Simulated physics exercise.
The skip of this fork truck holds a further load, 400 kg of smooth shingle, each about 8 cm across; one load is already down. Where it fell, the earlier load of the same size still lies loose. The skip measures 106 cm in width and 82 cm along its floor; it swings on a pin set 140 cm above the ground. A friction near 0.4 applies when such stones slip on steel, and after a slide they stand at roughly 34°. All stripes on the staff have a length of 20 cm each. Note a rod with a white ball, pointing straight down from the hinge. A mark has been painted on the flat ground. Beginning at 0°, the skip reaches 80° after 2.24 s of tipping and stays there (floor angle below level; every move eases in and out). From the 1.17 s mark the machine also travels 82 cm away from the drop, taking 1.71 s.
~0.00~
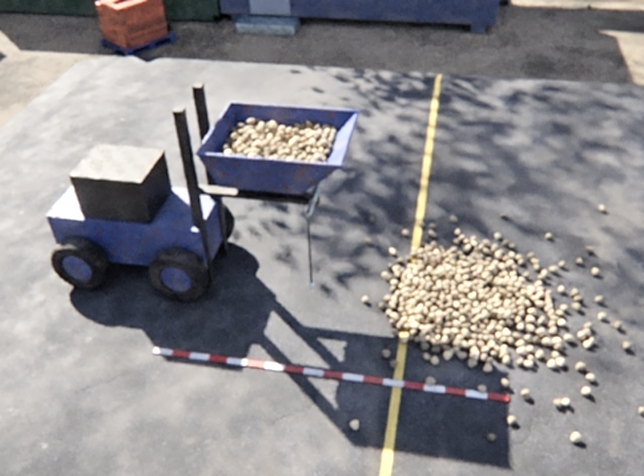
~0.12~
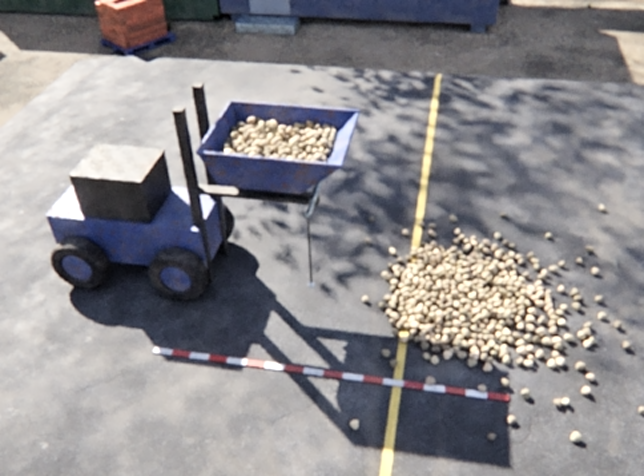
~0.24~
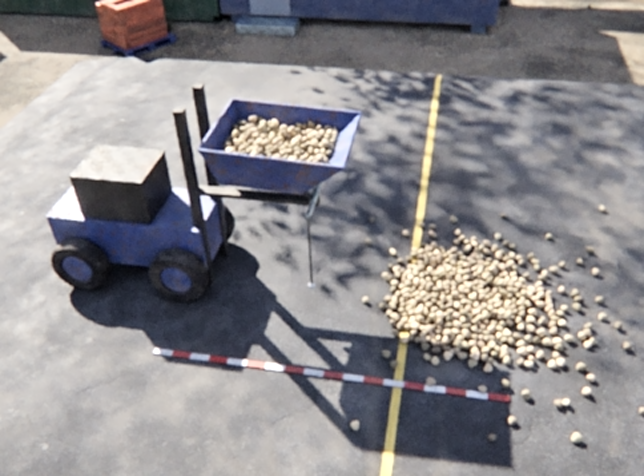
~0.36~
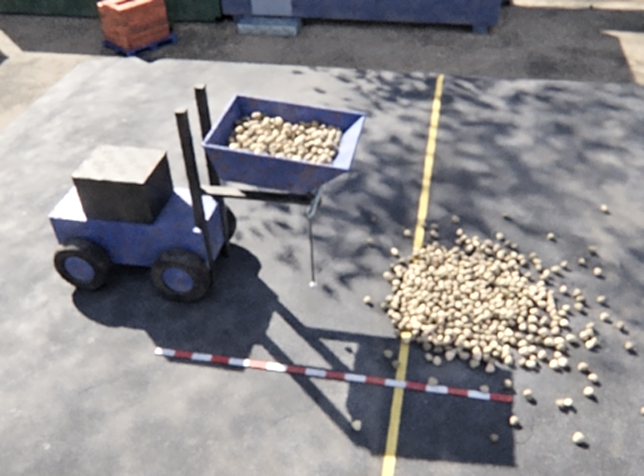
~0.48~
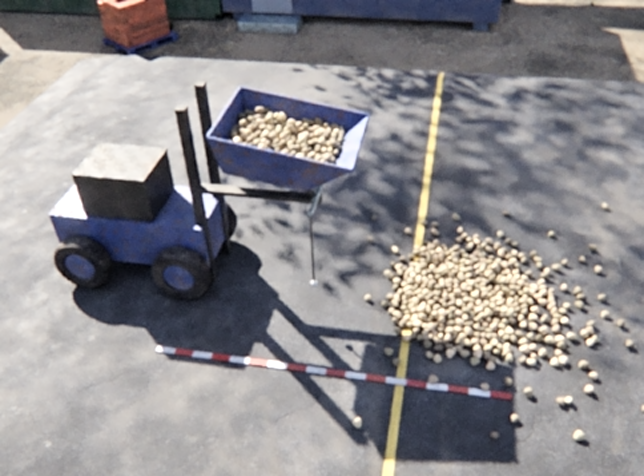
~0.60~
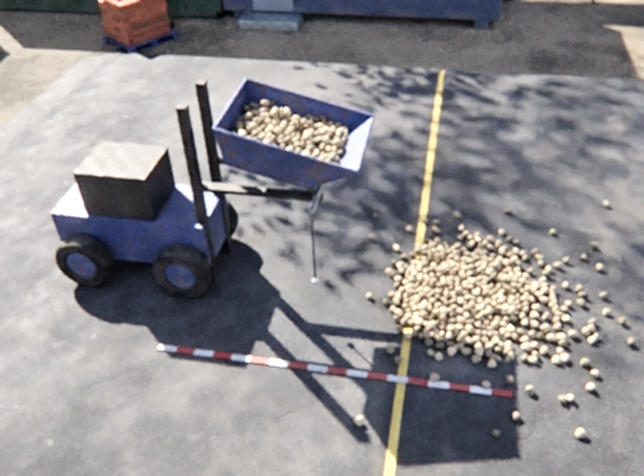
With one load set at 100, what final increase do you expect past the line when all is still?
Close to 34 parts in a hundred.
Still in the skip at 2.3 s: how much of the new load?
5 % still inside.
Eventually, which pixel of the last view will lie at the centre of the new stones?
Near (398, 280).
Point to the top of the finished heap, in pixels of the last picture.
It ends up around (439, 275) in the last picture.
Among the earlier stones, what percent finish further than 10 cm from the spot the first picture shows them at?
Close to 5 in a hundred of them.
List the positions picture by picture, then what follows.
The skip is at 0°, its lip at (341, 166); the top of the load is at (285, 137). The earlier load is highest near (454, 299), 16 cm above ground level, 8 % short of the line, 92 % past the line, in the first picture.
The skip is at 1°, its lip at (342, 166); the top of the load is at (279, 135); the stones move at 0.1 m/s on average, in the second picture.
Lip at (344, 168), floor tilted 3°, highest stones at (270, 130); the stones move at 0.2 m/s on average, in the third picture.
Lip at (348, 170), floor tilted 6°, highest stones at (258, 128); the stones move at 0.3 m/s on average, in the fourth picture.
Lip at (353, 171), floor tilted 9°, highest stones at (255, 121); the stones move at 0.4 m/s on average, in the fifth picture.
The skip is at 14°, its lip at (358, 172); the top of the load is at (256, 113); the stones move at 0.4 m/s on average, in the sixth picture.
After 1.7 s the floor is at 68°; in per cent of one load, 86 in the skip, 22 short of the line, 92 past the line; the foremost stones are past the picture's edge.
After 2.3 s the floor is at 80°; in per cent of one load, 4 in the skip, 73 short of the line, 123 past the line; the foremost stones are past the picture's edge.
After 3.3 s the floor is at 80°; in per cent of one load, 0 in the skip, 74 short of the line, 125 past the line; the foremost stones are past the picture's edge.
After 5.9 s the floor is at 80°; in per cent of one load, 0 in the skip, 74 short of the line, 125 past the line; the foremost stones are past the picture's edge. Net gain past the line, 34.
